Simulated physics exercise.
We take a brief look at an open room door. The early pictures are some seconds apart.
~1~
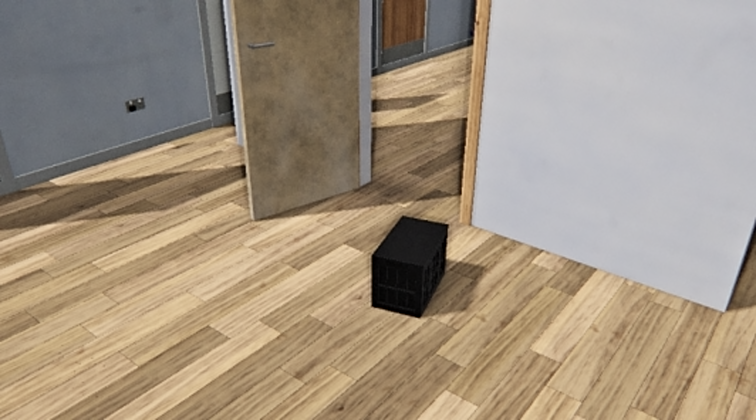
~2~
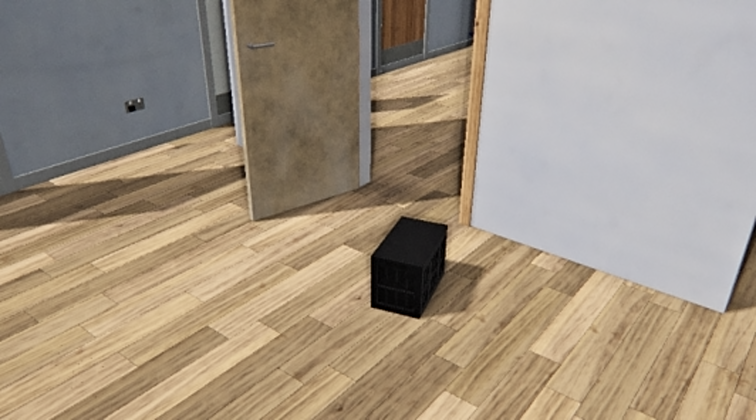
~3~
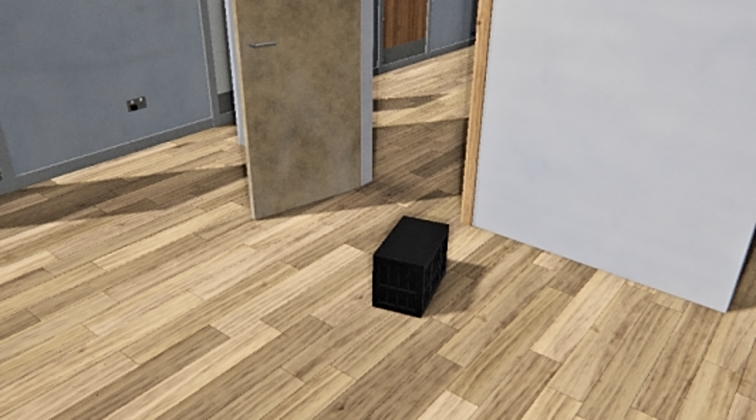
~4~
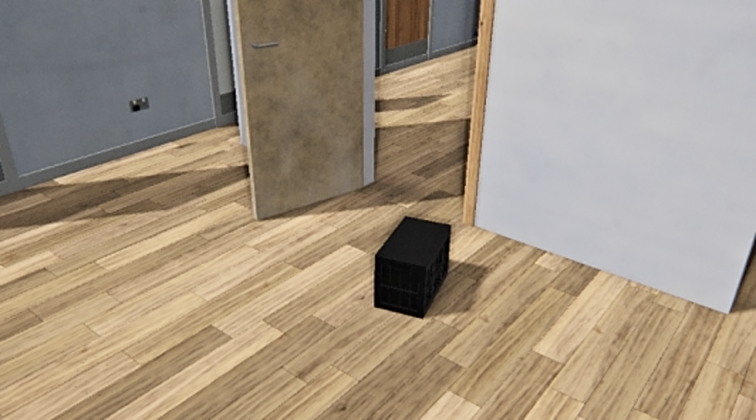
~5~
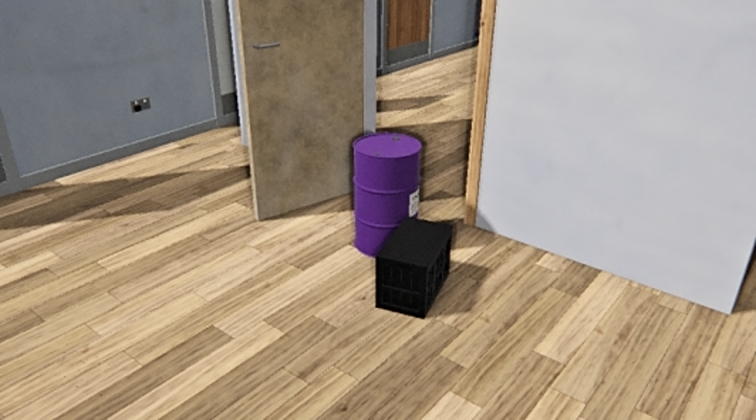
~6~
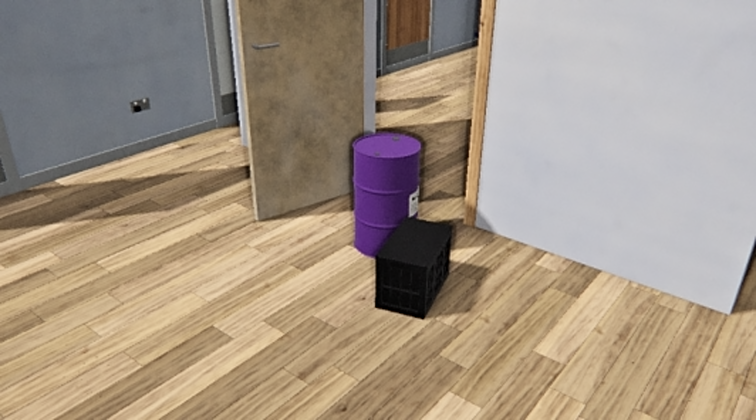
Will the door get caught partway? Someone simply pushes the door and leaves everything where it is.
Yes, it gets caught partway.
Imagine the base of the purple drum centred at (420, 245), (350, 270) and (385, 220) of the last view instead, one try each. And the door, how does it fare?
Held up partway, Swings all the way, held up partway.
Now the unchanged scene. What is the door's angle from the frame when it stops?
About 55°.
Then, 0.80 s past the last view, open by 89°.
Then, 1.30 s past the last view, open by 70°.
Finally, open by 55°; both still in place. Final places as the last picture's camera would see them, purple drum near (388, 196).
